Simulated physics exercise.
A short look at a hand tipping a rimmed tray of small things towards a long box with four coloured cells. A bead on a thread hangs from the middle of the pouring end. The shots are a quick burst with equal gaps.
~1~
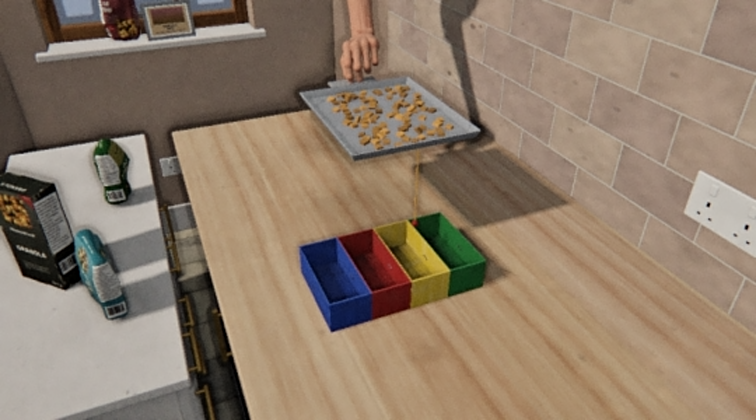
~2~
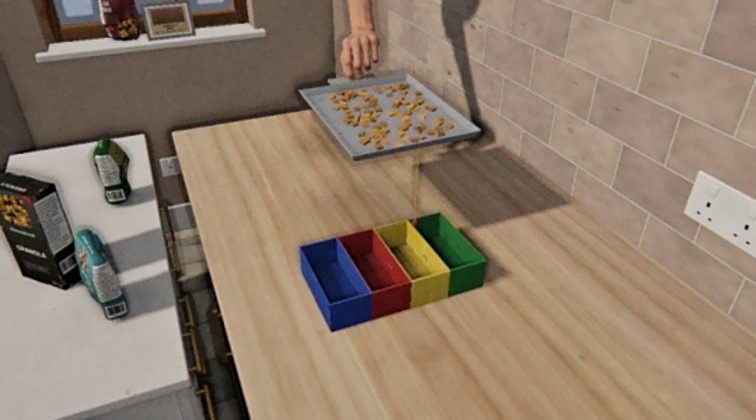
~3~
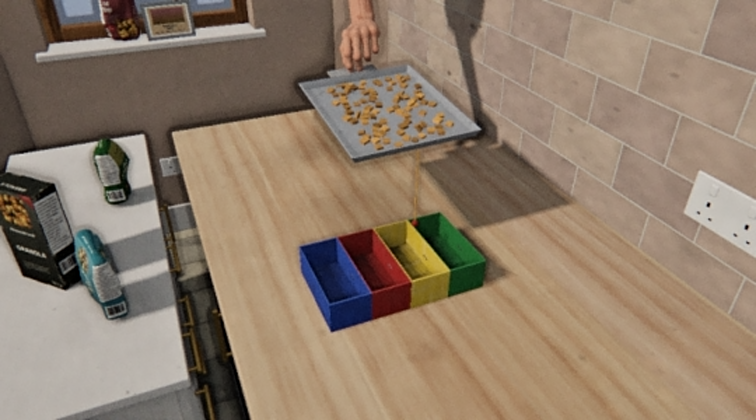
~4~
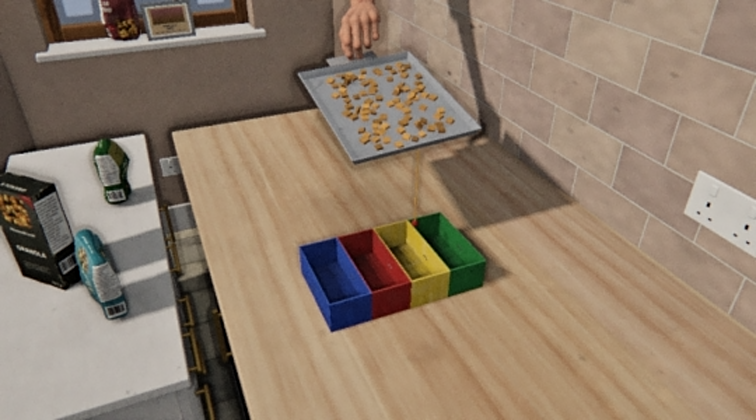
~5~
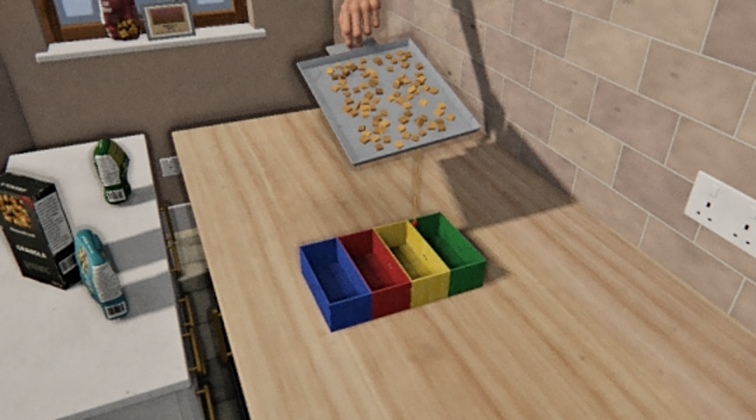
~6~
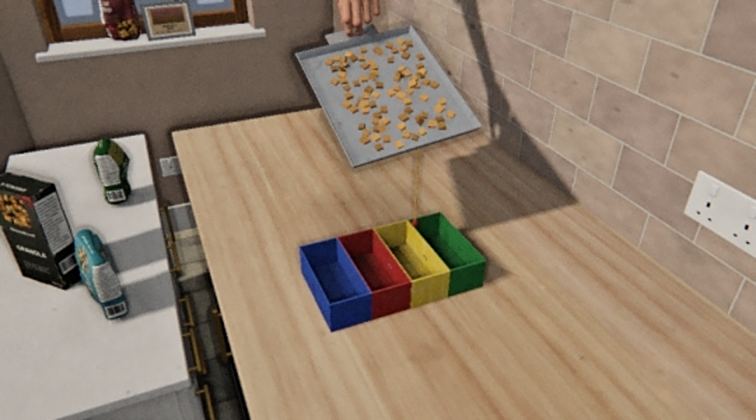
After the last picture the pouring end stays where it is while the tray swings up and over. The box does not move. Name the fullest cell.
The red one ends fullest.
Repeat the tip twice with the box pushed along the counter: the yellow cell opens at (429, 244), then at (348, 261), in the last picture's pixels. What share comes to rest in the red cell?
Near 40 % and 0 %.
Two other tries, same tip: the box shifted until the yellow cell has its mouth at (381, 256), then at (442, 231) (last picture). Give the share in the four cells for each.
The first gives 100 %, the second 80 %.
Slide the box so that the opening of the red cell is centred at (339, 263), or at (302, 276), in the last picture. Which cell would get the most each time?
First the yellow one, then the green cell.
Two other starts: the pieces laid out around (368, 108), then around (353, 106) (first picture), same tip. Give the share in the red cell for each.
About 60 and 70 per cent.
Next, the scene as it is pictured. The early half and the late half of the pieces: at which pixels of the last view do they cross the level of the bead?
Around (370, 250) and then (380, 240).
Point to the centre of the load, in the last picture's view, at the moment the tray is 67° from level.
Close to (387, 145).
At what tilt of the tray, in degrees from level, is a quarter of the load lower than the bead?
At some 85 degrees.
Soon after the last picture, tray tipped steeply; nearly all on the tray; a small part falling or outside the box.
A little later, tray tipped past a quarter turn; about half in the red cell; about a quarter in the yellow cell; a small part in the blue cell; a stray few in the green cell; a small part falling or outside the box.
Later still, tray tipped past a quarter turn; about half in the red cell; about a quarter in the yellow cell; a small part in the blue cell; a stray few in the green cell; a stray few falling or outside the box.
At rest, tray tipped past a quarter turn; about half in the red cell; about a quarter in the yellow cell; a small part in the blue cell; a stray few in the green cell; a stray few outside the box.
